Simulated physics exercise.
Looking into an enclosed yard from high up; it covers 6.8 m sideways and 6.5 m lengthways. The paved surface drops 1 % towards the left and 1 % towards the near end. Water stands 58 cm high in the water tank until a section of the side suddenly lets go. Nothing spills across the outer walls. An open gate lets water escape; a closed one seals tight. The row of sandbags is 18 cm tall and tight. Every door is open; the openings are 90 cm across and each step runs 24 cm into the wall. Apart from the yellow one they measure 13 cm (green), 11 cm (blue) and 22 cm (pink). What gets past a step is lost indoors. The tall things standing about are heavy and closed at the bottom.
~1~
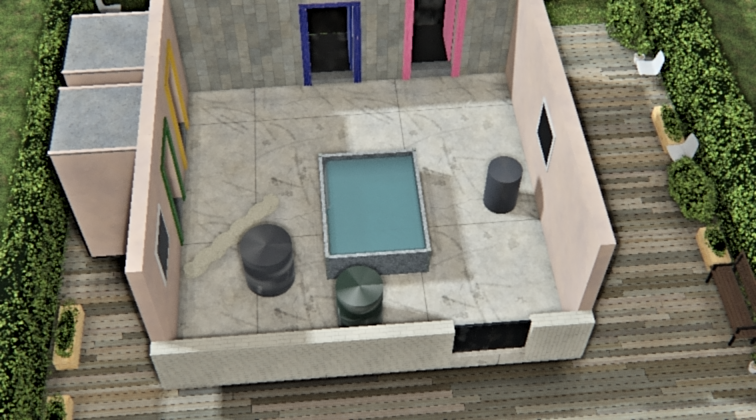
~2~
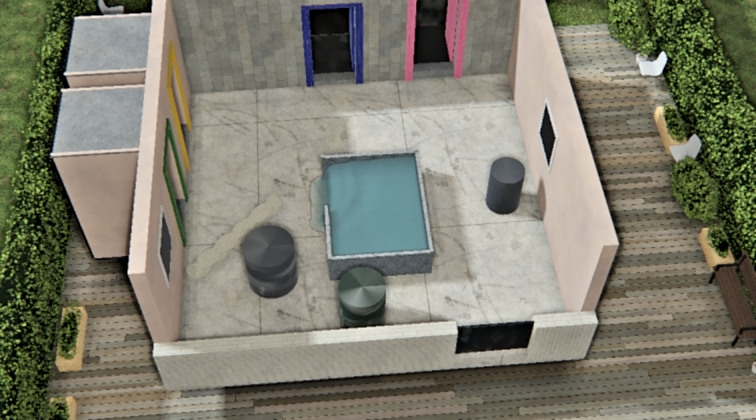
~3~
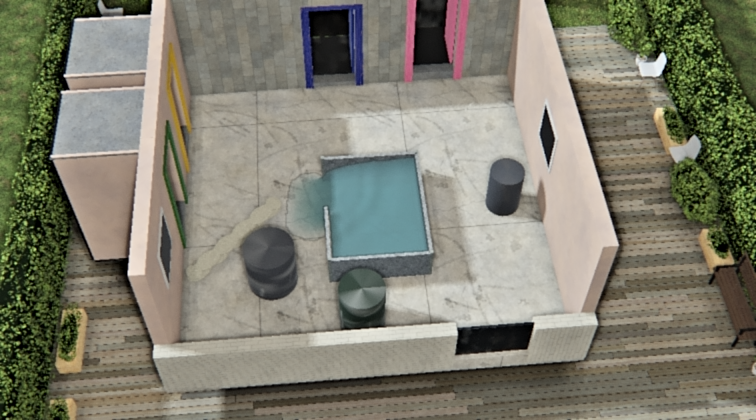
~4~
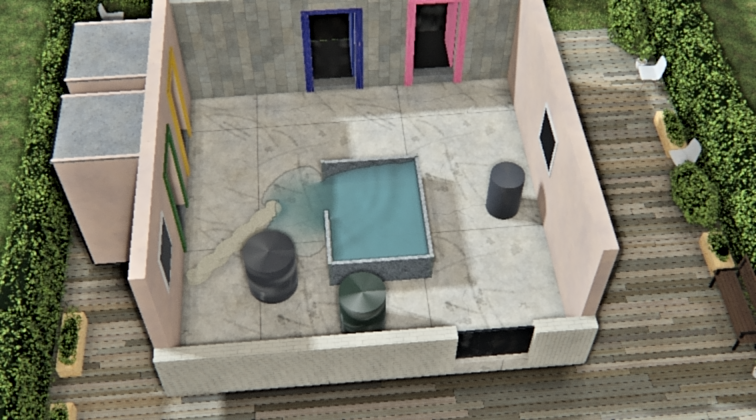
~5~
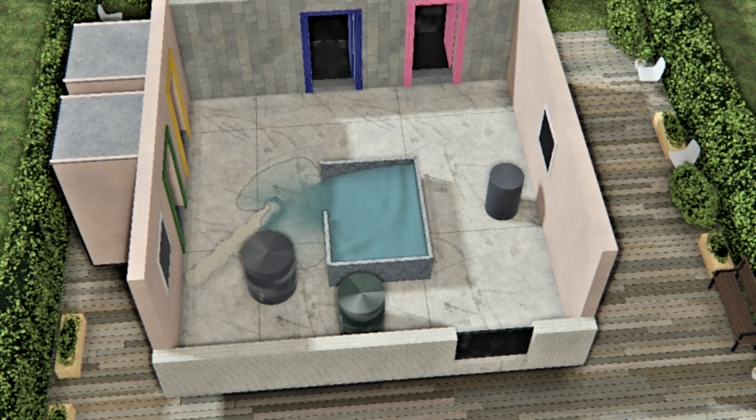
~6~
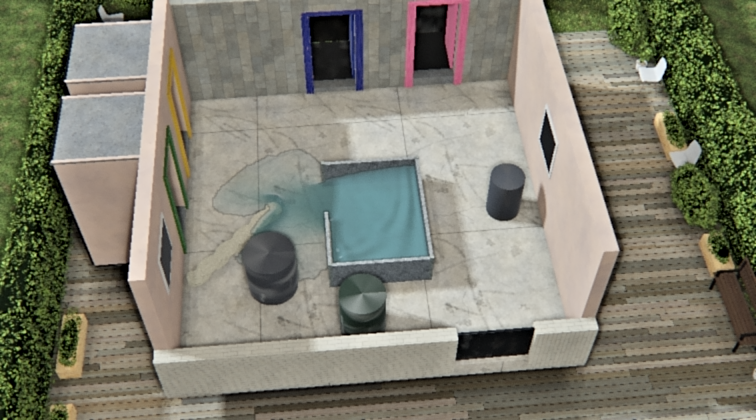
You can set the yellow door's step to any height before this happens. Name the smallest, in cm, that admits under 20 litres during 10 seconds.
At least 17 cm or so.
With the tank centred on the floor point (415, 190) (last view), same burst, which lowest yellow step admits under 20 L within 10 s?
Then roughly 20 cm.
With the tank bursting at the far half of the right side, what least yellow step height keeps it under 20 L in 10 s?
Some 6.0 cm.
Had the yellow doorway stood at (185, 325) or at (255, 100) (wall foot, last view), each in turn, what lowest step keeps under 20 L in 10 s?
About 13.0 and 10.0 cm.
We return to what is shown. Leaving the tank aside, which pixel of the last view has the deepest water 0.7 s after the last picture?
Around (280, 208).
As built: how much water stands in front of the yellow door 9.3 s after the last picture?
Some 9.5 cm.
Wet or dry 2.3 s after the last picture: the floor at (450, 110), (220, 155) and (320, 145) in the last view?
In turn: Not reached, wet, still dry.
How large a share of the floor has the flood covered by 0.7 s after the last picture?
Some 20 per cent of it.
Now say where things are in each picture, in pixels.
In the first picture, the water tank at (372, 204) is whole and still, 58 cm deep; the yellow door at (178, 113) is dry.
In the second picture, water pours out at (327, 197) and has run 0.2 m, to (316, 227); about 5 cm deep outside, 58 cm at the back.
In the third picture, the gap is at (327, 199), the front 0.7 m out at (290, 223); the back of the water tank holds 58 cm.
In the fourth picture, water pours out at (327, 203) and has run 1.1 m, to a hidden place; about 8 cm deep outside, 58 cm at the back.
In the fifth picture, the front is at (242, 203), 1.6 m from the gap at (326, 204); 2.6 m2 of floor is wet, 53 cm left at the back.
In the sixth picture, the front is at (218, 206), 2.1 m from the gap at (327, 204); 3.5 m2 of floor is wet, 48 cm left at the back; 1.2 m in a straight line remain to the yellow door at (180, 121).
Then, 0.7 s after the last picture water covers 20 % of the floor, deepest (36 cm) near (280, 208); 14 cm at the yellow door, 0 litres in over its 25 cm step.
Then, 2.3 s after the last picture water covers 35 % of the floor, deepest (30 cm) near (191, 113); 19 cm at the yellow door, 0 litres in over its 25 cm step.
Then, 9.3 s after the last picture water covers 95 % of the floor, deepest (13 cm) near (184, 270); 10 cm at the yellow door, 0 litres in over its 25 cm step.
At the yellow door as built, the water peaked near 24 cm, 1.5 s after the last picture.
With a step of 14.5 cm, 47 litres would have come in within the 10 s; with 19.5 cm, 9 litres. So under 20 litres takes about 17 cm.
